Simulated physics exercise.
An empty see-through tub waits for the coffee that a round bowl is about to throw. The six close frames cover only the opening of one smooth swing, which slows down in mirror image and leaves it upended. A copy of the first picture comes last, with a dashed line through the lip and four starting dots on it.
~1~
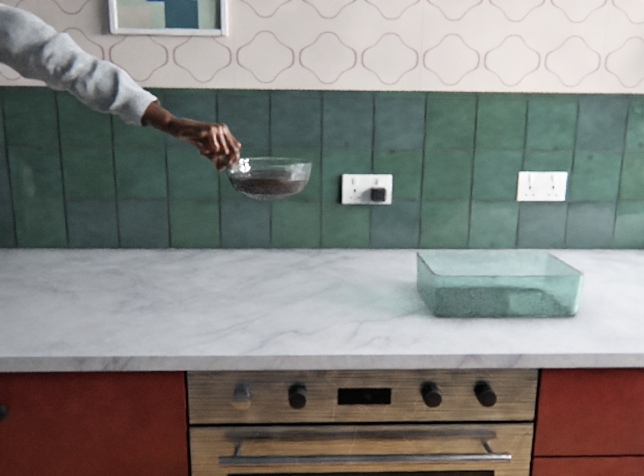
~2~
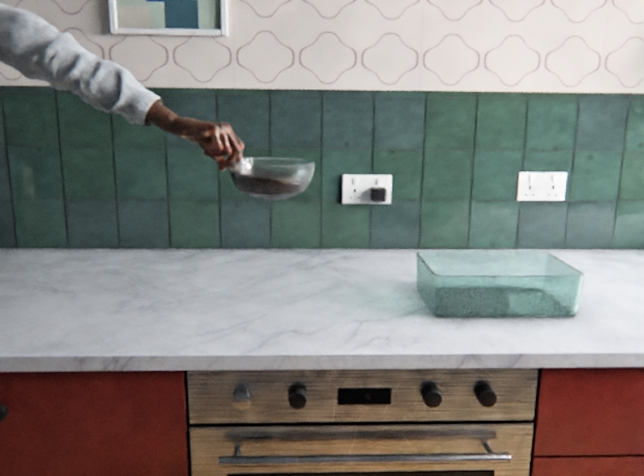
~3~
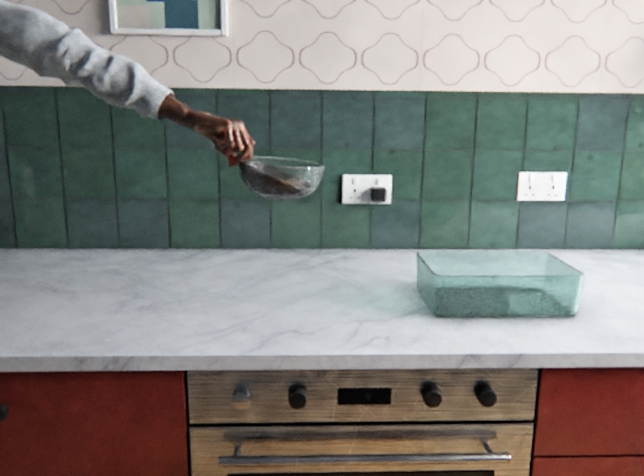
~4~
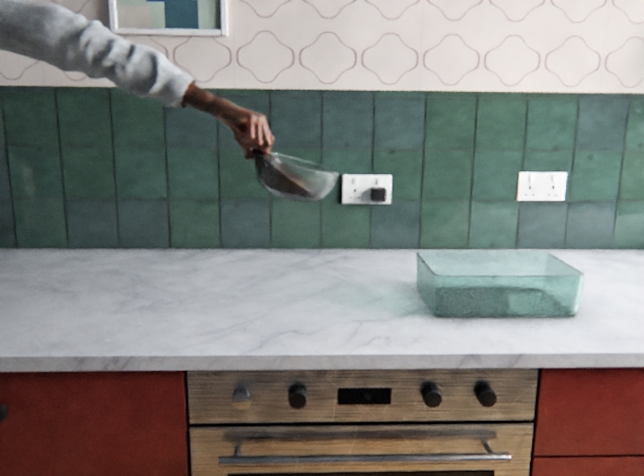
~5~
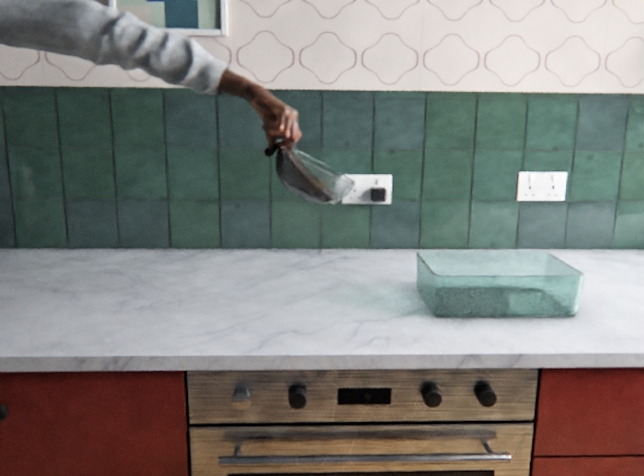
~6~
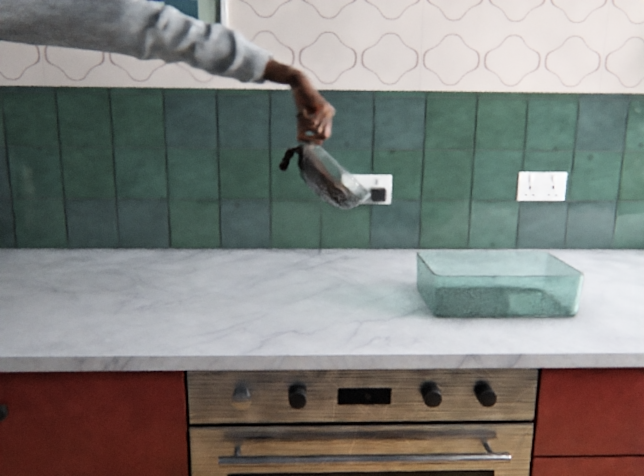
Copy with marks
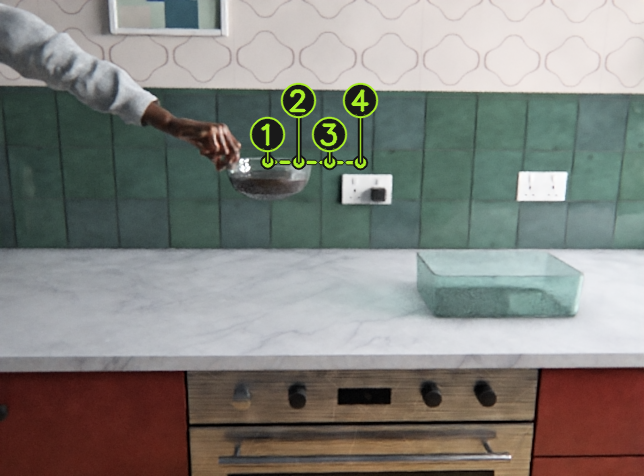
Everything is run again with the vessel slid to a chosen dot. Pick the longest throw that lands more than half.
Spot 1.
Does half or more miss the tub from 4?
No, not at all.
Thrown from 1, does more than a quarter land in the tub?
Yes.
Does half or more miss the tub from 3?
No.
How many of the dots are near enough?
All of them.
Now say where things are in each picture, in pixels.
In the first picture, upright, lip at (310, 162); tub from (432, 316) to (577, 316); nothing has left yet.
In the second picture, upright, lip at (313, 162); nothing has left yet.
In the third picture, tipped about 5°, lip at (322, 166); nothing has left yet.
In the fourth picture, tipped about 14°, lip at (337, 172); coffee is over the rim, down to (267, 154).
In the fifth picture, tipped about 26°, lip at (354, 182); coffee is over the rim, down to (278, 160).
In the sixth picture, tipped about 41°, lip at (370, 193); coffee is over the rim, down to (298, 178).
In lime, 1 at (267, 162); 2 at (298, 162); 3 at (329, 162); 4 at (360, 162).
Choosing 1, about 63 % lands in the tub, 23 % falls short and 14 % goes beside or beyond.
Choosing 2, about 69 % lands in the tub, 9 % falls short and 22 % goes beside or beyond.
Choosing 3, about 63 % lands in the tub, 10 % falls short and 27 % goes beside or beyond.
Choosing 4, about 82 % lands in the tub, 12 % falls short and 6 % goes beside or beyond.
